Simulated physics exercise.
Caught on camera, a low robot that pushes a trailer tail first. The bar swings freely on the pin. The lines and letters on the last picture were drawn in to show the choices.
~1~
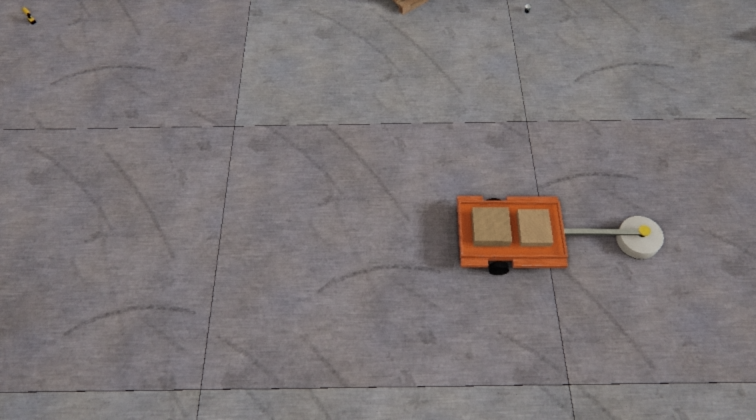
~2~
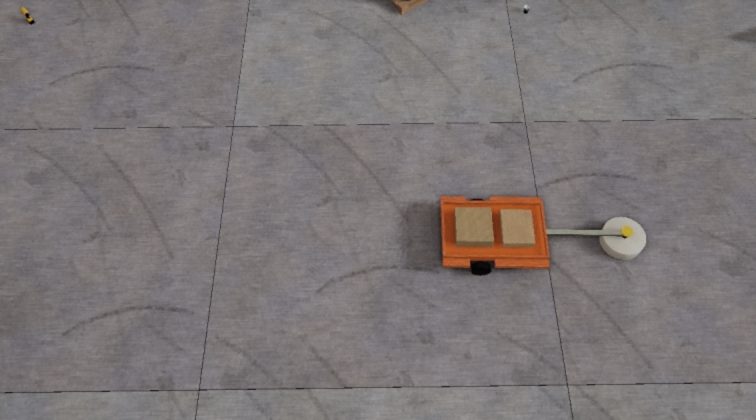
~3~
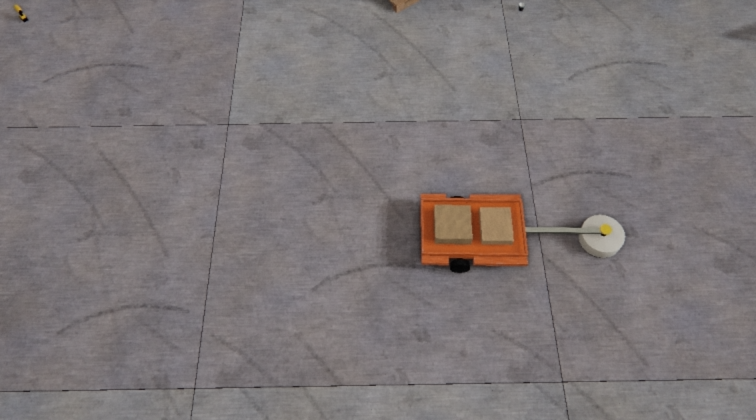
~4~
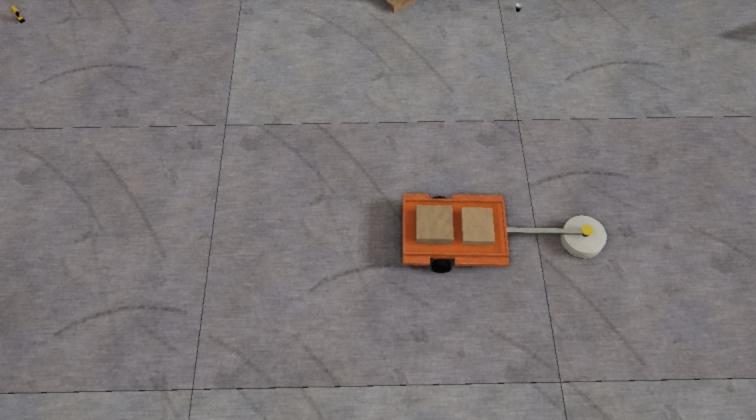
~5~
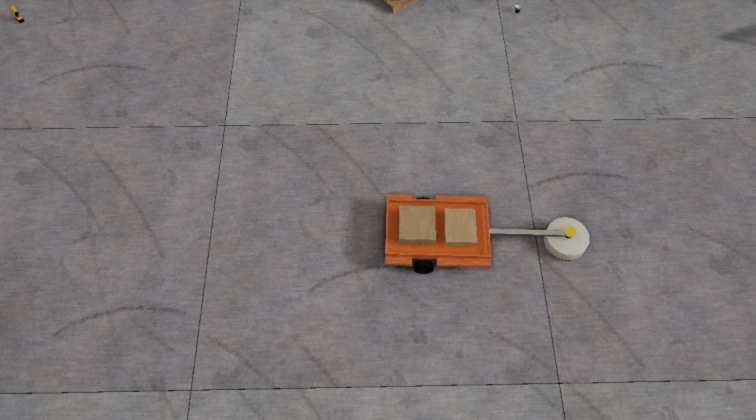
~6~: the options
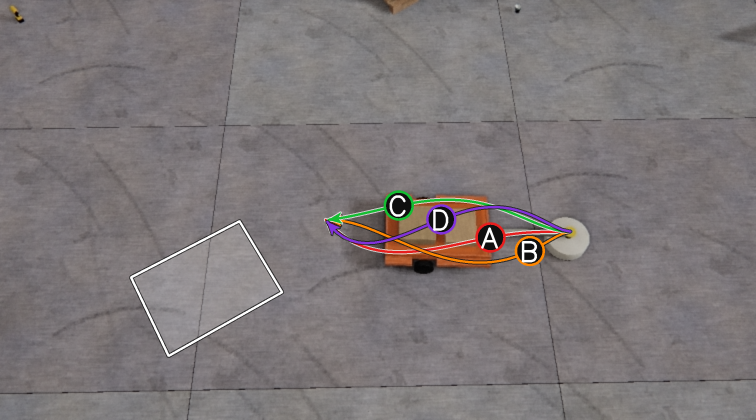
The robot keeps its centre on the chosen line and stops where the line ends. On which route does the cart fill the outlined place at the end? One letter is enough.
C.
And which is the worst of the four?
Route B.
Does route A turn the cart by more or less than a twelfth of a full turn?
Less.
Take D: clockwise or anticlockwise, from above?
It turns anticlockwise.
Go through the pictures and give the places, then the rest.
Orange cart (511, 230); robot (641, 236), in the first frame.
Robot (624, 237); orange cart (493, 230), in the second frame.
Robot (603, 235); orange cart (473, 228), in the third frame.
Robot (584, 235); orange cart (454, 228), in the fourth frame.
Robot (567, 237); orange cart (437, 229), in the fifth frame.
On the copy, A from (570, 232) via (444, 247) to (326, 220); B from (570, 232) via (451, 259) to (329, 220); C from (570, 232) via (445, 200) to (329, 220); D from (570, 232) via (448, 217) to (327, 222); the bay at (206, 285).
On C. First, robot (483, 210), cart (358, 231).
Then, robot (398, 211), cart (277, 255).
Finally, robot (327, 226), cart (206, 286); the cart stands in the bay.
By contrast, A leaves the cart at (206, 188), out of the bay; B leaves the cart at (225, 160), out of the bay; D leaves the cart at (195, 257), out of the bay.
